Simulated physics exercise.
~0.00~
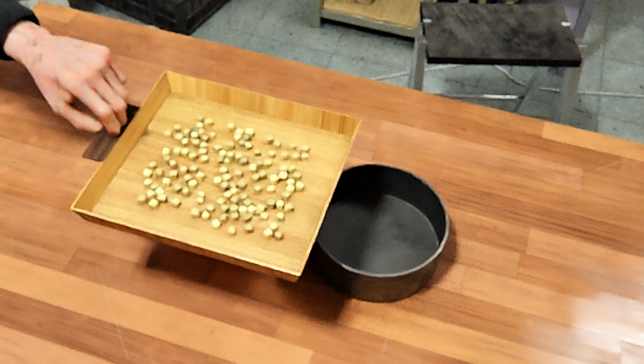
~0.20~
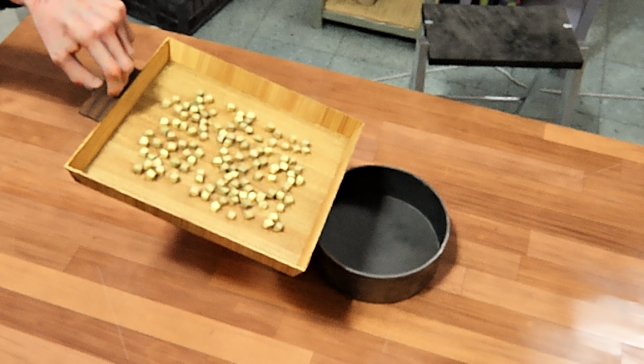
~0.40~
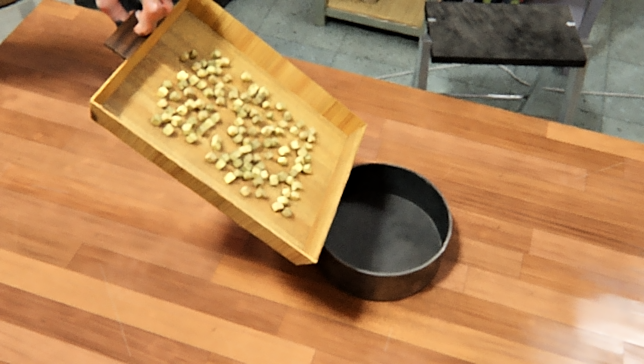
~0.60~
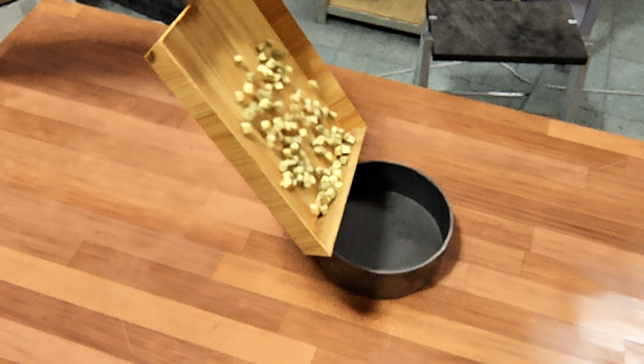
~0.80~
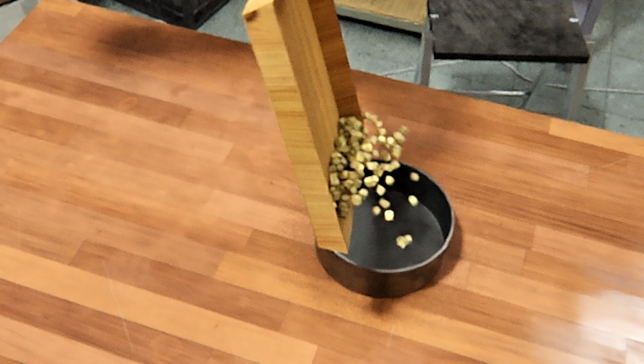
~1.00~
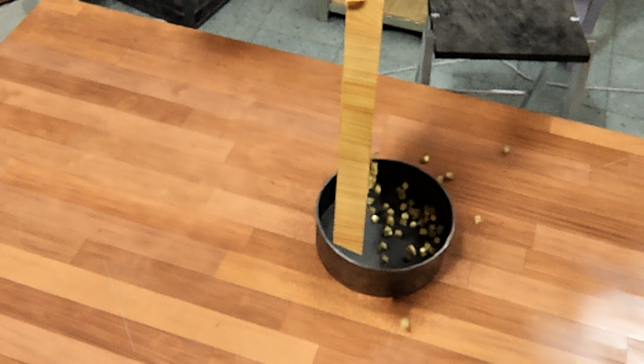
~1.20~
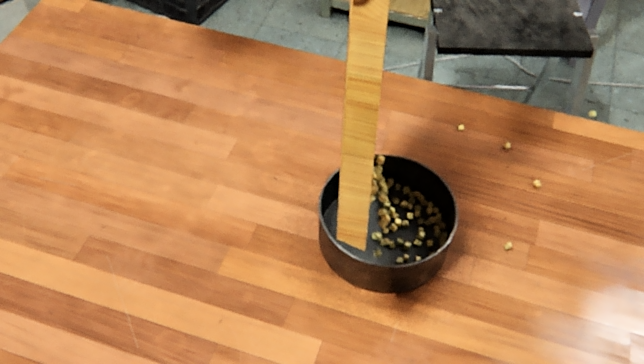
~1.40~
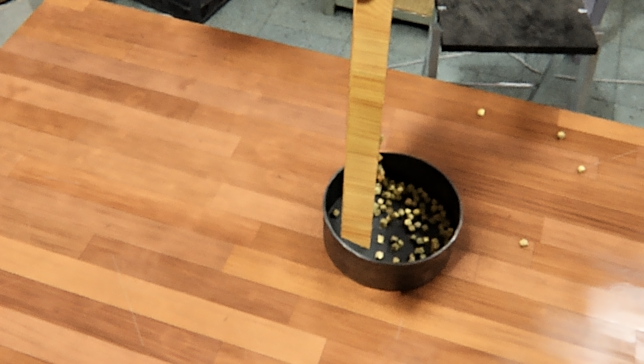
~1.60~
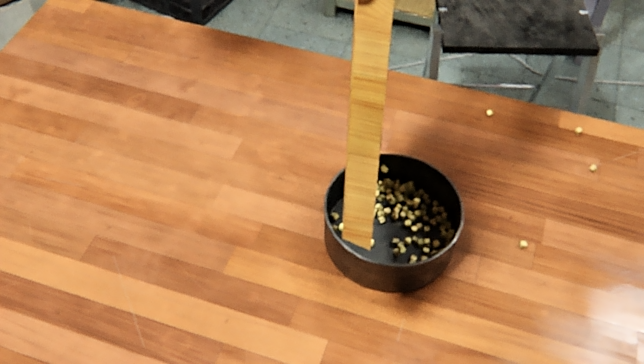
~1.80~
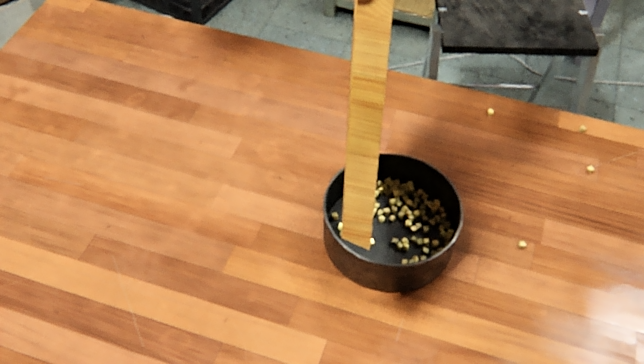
A wooden tray tips upright, pouring potato cubes into a black pot as a few scatter.
